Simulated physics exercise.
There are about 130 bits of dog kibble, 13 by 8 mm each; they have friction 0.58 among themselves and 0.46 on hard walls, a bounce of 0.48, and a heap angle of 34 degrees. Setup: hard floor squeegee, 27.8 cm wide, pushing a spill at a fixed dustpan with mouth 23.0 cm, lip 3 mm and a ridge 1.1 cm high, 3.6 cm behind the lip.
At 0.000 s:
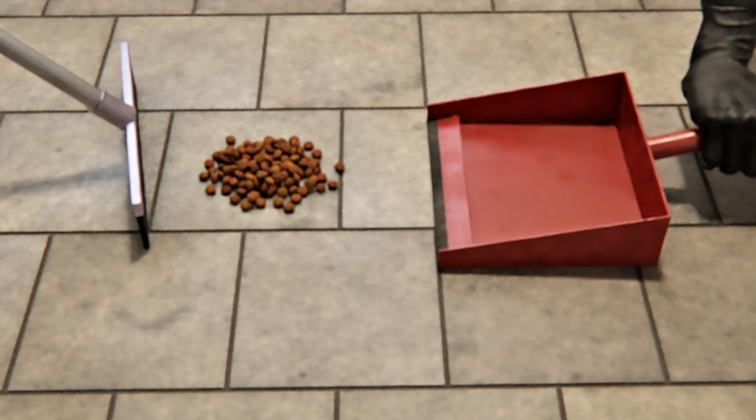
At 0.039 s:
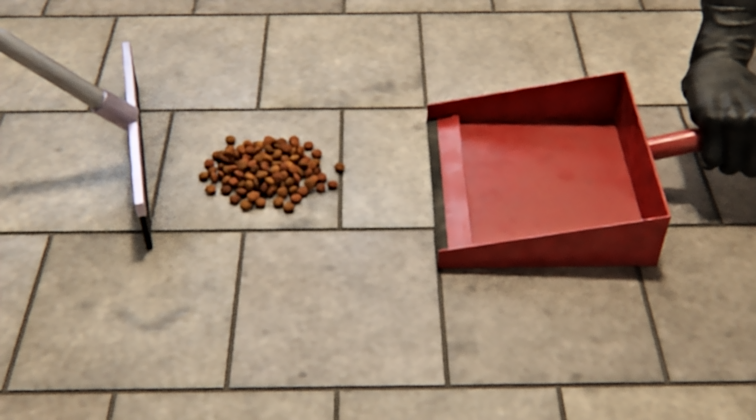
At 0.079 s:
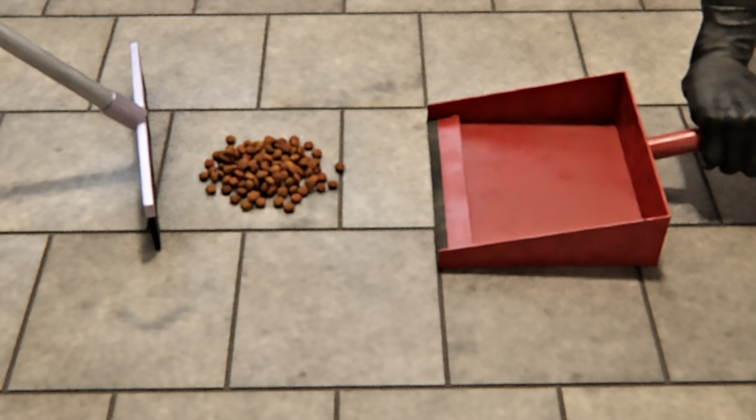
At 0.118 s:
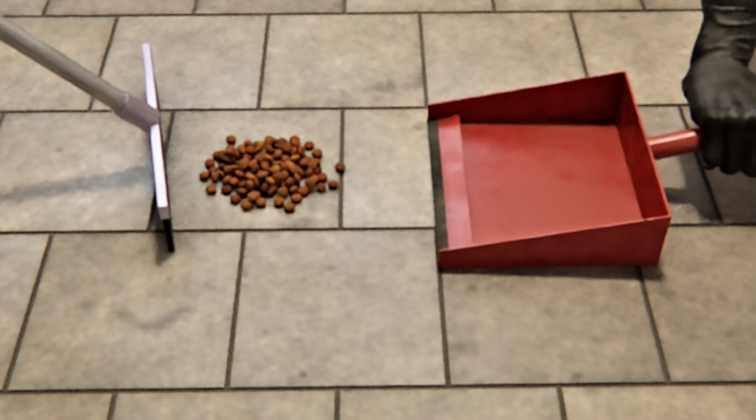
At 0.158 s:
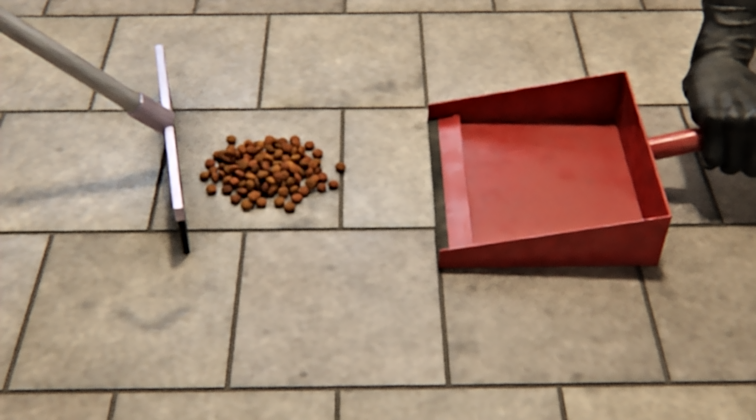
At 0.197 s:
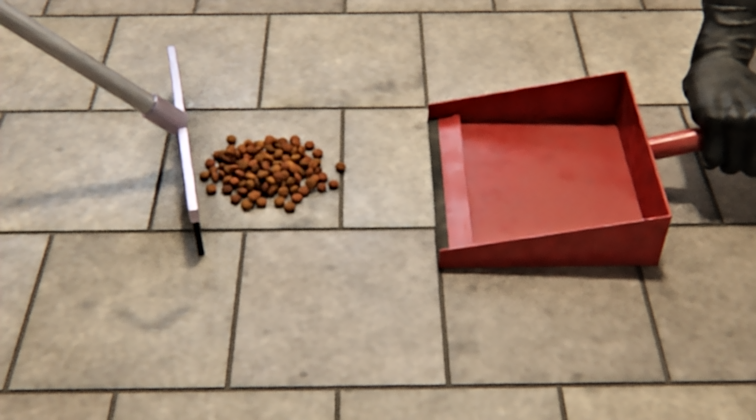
A red dustpan, gripped by a black-gloved hand, stayed still on the tiled floor while a squeegee slid slowly from the left up close to a small pile of brown kibble, which remained undisturbed.
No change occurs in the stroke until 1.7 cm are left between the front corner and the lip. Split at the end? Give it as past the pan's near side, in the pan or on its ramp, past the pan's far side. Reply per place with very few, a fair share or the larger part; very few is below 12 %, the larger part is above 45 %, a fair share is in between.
Past the pan's near side: Very few; in the pan or on its ramp: Very few; past the pan's far side: Very few.
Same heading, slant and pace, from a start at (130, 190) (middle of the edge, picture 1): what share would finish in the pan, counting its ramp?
About 0 per cent.
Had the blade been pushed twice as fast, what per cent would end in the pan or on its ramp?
About 15 per cent.
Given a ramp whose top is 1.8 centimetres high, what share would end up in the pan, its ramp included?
Something like 5 per cent, ramp included.
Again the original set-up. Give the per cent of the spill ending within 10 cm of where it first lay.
I'd estimate roughly 0 per cent.
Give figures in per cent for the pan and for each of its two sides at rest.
In per cent - near side 0, pan 10, far side 5.
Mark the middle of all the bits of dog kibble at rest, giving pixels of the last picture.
Somewhere around (410, 171) in the final frame.
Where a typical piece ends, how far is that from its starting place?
I'd say near 16 cm.
After 0.48 s, middle of the blade 16 cm from the lip; 0 % over the lip, far side 0 %, near side 0 %.
Then, at 0.67 s, middle of the blade 9 cm from the lip; 0 % over the lip, far side 5 %, near side 0 %.
After 0.98 s, middle of the blade 5 cm from the lip; 10 % over the lip, far side 5 %, near side 0 %.
At rest (1.3 s), near side 0 %, pan 10 %, far side 5 %, in front of the lip or behind the blade 90 %.
